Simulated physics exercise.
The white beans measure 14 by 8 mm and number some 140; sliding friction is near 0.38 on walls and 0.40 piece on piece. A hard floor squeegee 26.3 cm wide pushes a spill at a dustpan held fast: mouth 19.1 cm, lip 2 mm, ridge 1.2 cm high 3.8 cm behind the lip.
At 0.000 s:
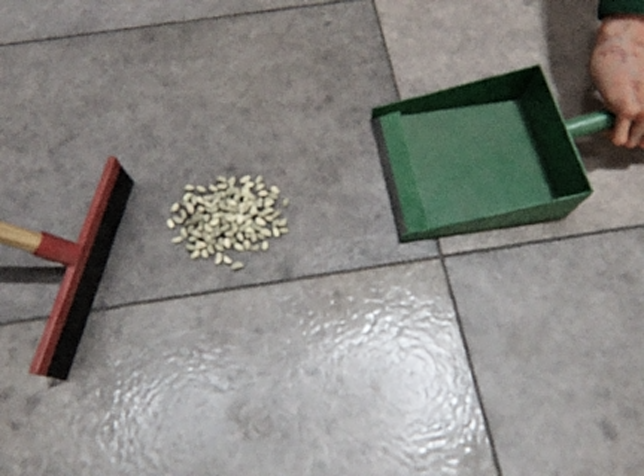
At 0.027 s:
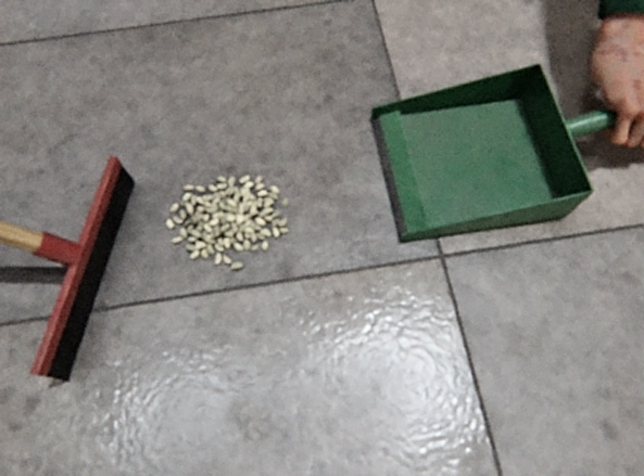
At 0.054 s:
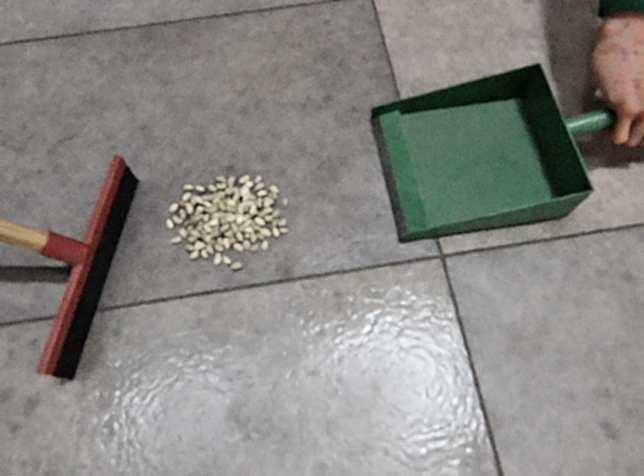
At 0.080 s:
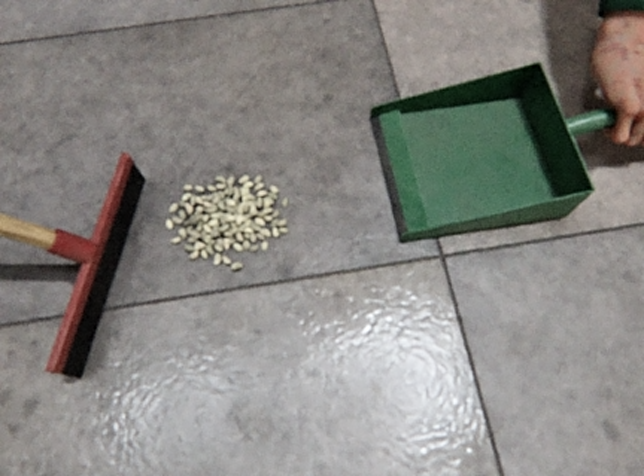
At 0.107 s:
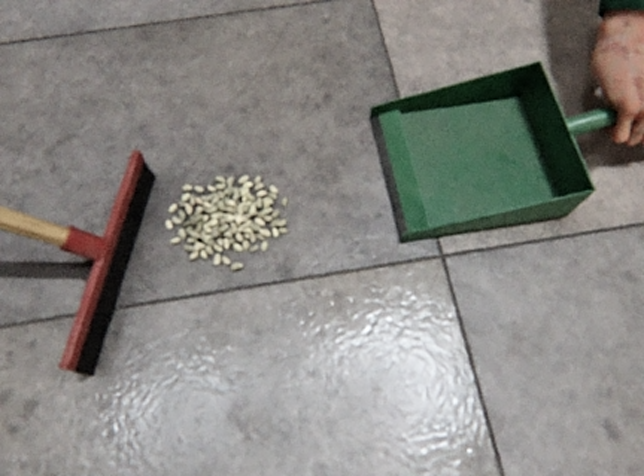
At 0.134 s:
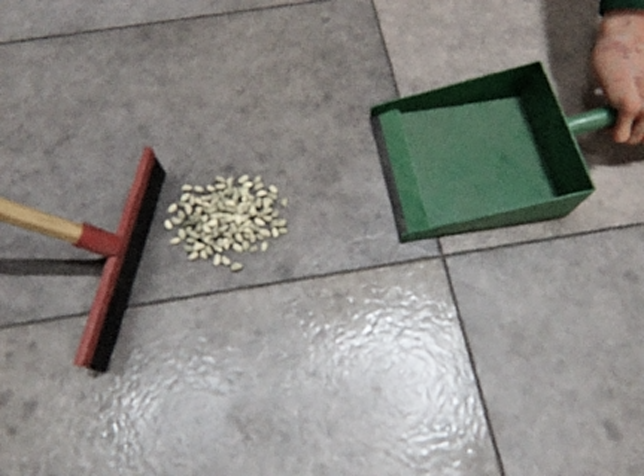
The footage shows a red squeegee with a wooden handle sliding a short way right across grey floor tiles, nearing a small pile of pale beans that stays still, while a hand holds a green dustpan in place at right.
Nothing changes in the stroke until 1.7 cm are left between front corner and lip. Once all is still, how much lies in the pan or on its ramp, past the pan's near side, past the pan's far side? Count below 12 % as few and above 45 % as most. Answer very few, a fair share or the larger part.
In the pan or on its ramp: Very few; past the pan's near side: A fair share; past the pan's far side: Very few.
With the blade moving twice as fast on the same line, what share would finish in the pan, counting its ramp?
Then about 35 per cent.
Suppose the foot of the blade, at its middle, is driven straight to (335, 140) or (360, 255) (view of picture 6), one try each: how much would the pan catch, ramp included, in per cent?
About 0 and 15 per cent.
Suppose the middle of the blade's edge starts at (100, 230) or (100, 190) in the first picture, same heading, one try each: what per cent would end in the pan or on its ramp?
About 5 and 0 per cent.
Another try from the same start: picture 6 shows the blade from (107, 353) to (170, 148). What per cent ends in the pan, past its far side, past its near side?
Pan 20, far 0, near 25.
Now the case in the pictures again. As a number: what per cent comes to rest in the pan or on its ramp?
Some 5 per cent.
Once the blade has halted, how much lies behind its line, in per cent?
Some 0 per cent.
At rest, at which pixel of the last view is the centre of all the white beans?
At about (378, 206).
Then, at 0.37 s, middle of the blade 20 cm from the lip; 0 % over the lip, far side 0 %, near side 10 %.
After 0.53 s, middle of the blade 10 cm from the lip; 0 % over the lip, far side 0 %, near side 20 %.
After 0.81 s, middle of the blade 6 cm from the lip; 5 % over the lip, far side 0 %, near side 25 %.
In the end, at 2.4 s, pan 5 %, near side 25 %, far side 0 %, in front of the lip or behind the blade 70 %.
